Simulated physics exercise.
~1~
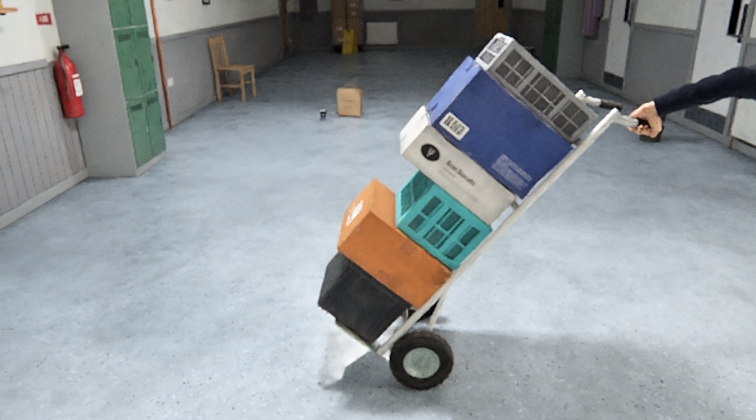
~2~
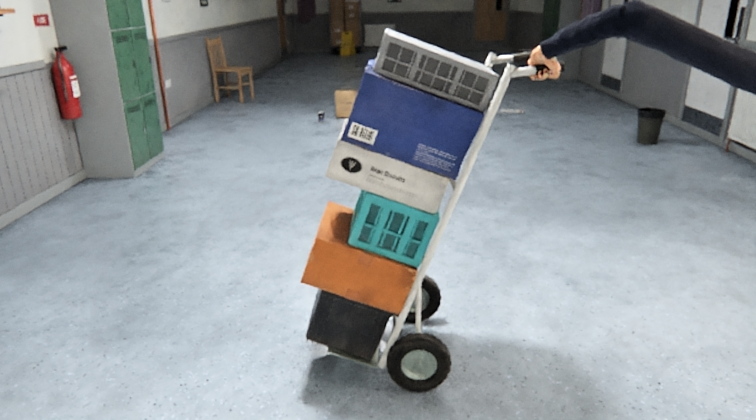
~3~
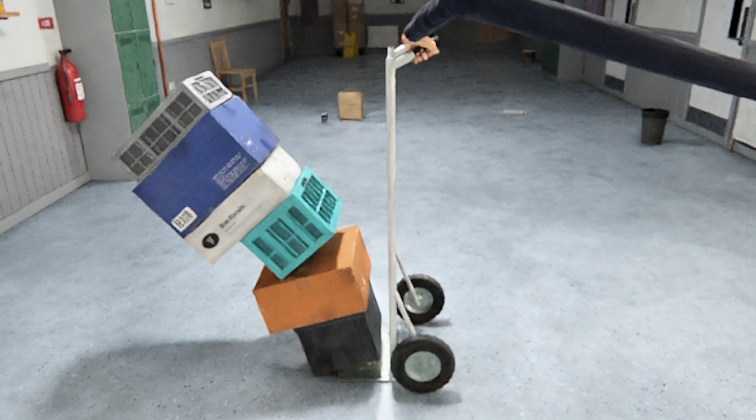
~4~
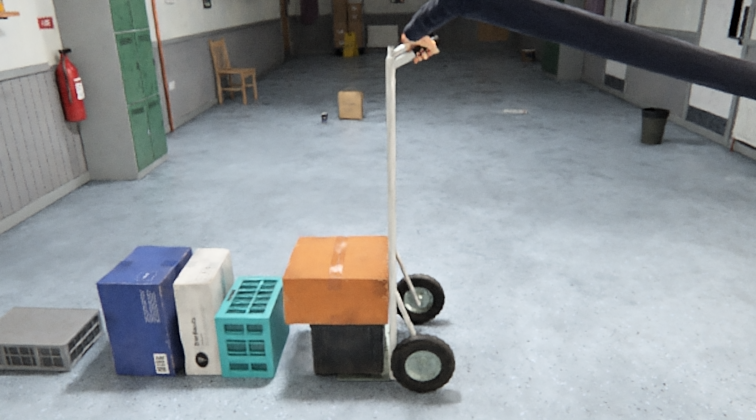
A hand truck tips upright, and four items topple left while two boxes stay aboard.
